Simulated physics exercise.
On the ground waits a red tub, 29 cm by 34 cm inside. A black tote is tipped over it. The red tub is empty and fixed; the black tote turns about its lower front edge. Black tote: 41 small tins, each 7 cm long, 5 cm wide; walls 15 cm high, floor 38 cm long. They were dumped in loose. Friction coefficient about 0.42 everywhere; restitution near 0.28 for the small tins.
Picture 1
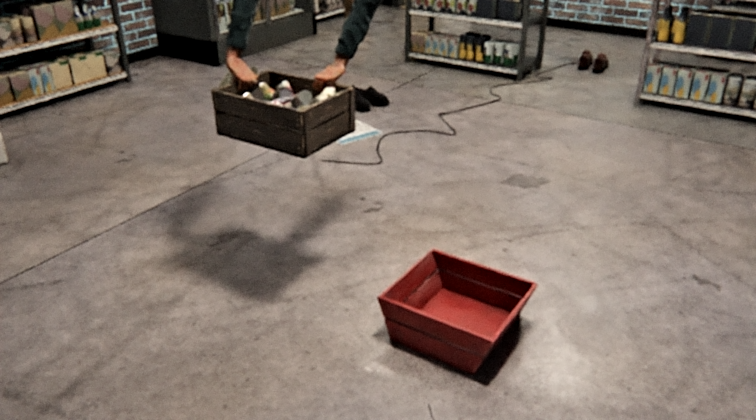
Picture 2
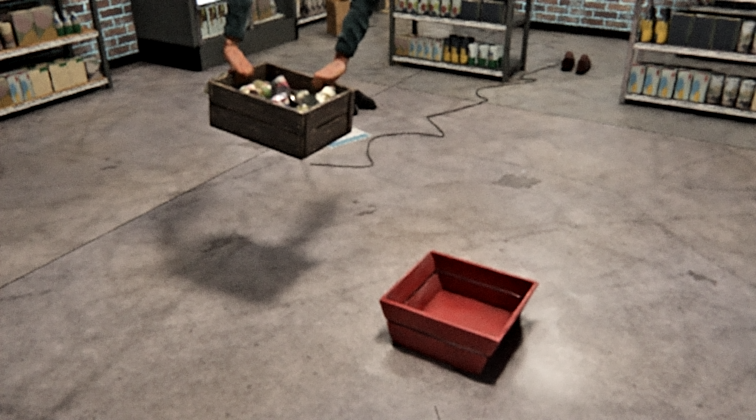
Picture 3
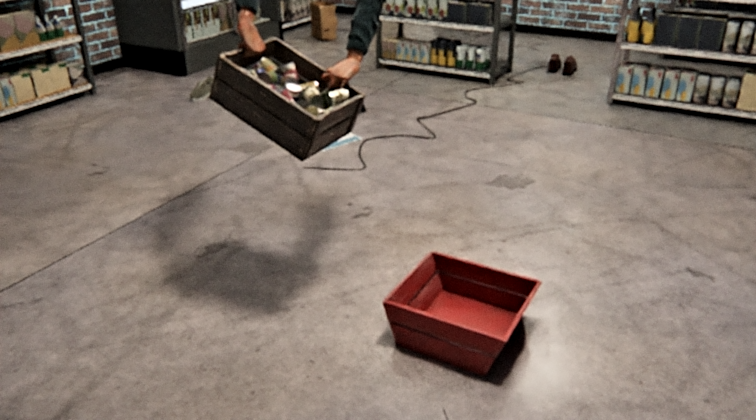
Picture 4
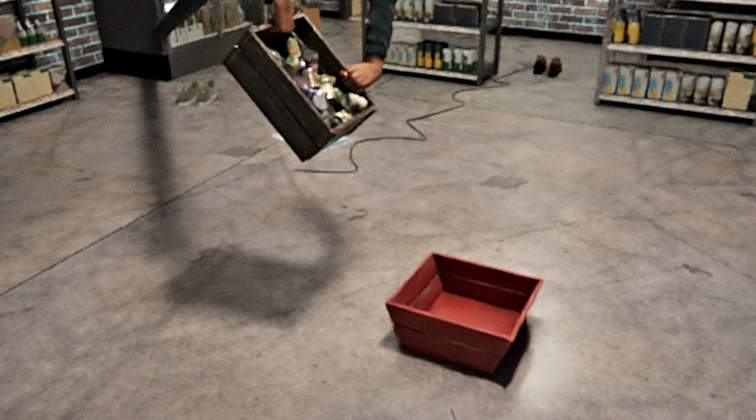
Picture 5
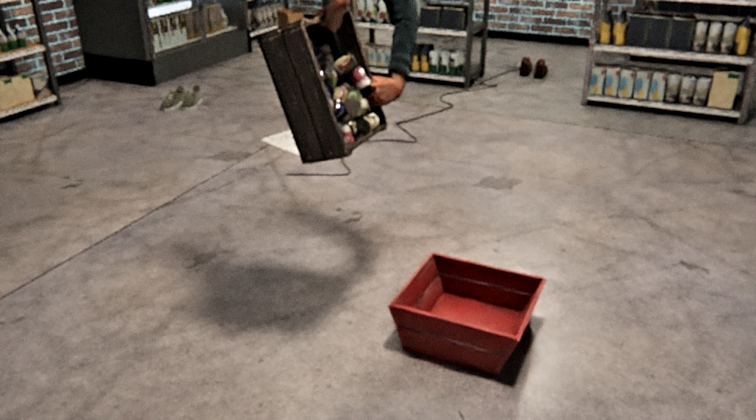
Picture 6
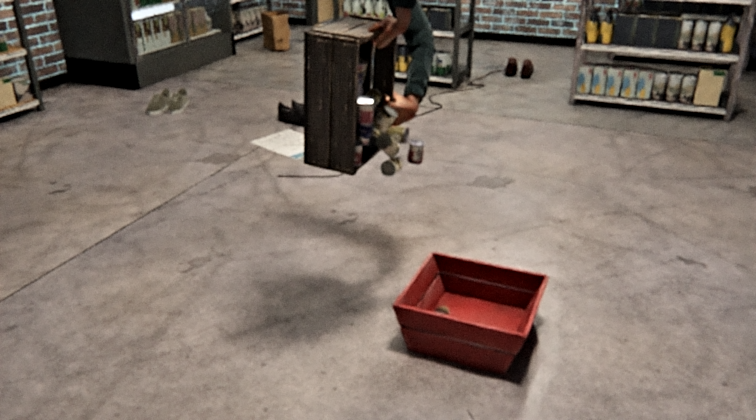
In this clip, a person's hands hold a dark wooden tote of loose small tins above and left of a red tub on the floor, then tilt it steadily rightward until it stands on end and several tins tumble out.
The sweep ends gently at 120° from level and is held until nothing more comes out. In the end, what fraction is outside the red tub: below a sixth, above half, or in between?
Expect between a sixth and a half of the load outside the red tub.
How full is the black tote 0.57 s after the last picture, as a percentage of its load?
About 5 per cent.
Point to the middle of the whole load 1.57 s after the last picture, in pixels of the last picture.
At about (453, 314).
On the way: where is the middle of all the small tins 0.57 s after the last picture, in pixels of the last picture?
At about (416, 300).
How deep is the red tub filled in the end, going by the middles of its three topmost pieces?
Some 8 cm.
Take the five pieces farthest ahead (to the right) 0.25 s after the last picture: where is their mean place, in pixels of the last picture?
Near (456, 301).
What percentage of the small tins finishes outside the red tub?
Near 40 in a hundred.
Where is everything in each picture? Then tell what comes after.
In the first frame (we follow the rim corner now nearest the camera; the camera moves round a little), black tote at (299, 110); red tub at (491, 339); tilt 0°; nothing out yet.
The second frame shows black tote at (301, 112); tilt 6°.
The third frame shows black tote at (314, 117); tilt 23°.
The fourth frame shows black tote at (331, 130); tilt 46°.
The fifth frame shows black tote at (346, 151); tilt 70°.
The sixth frame shows black tote at (353, 170); red tub at (523, 335); tilt 94°; 6 out, the lowest tin at (441, 315).
Then, 0.25 s after the last picture, tilt 109°; 22 still in the black tote, 4 in the red tub, 1 outside the red tub and 14 in the air.
Then, 0.57 s after the last picture, tilt 119°; 3 still in the black tote, 18 in the red tub, 10 outside the red tub and 10 in the air.
Then, 1.00 s after the last picture, tilt 120°; 25 in the red tub and 16 outside the red tub.
When it is over (1.57 s after the last picture), 25 in the red tub and 16 outside the red tub. Asked share, 16 of 41, 39 per cent.
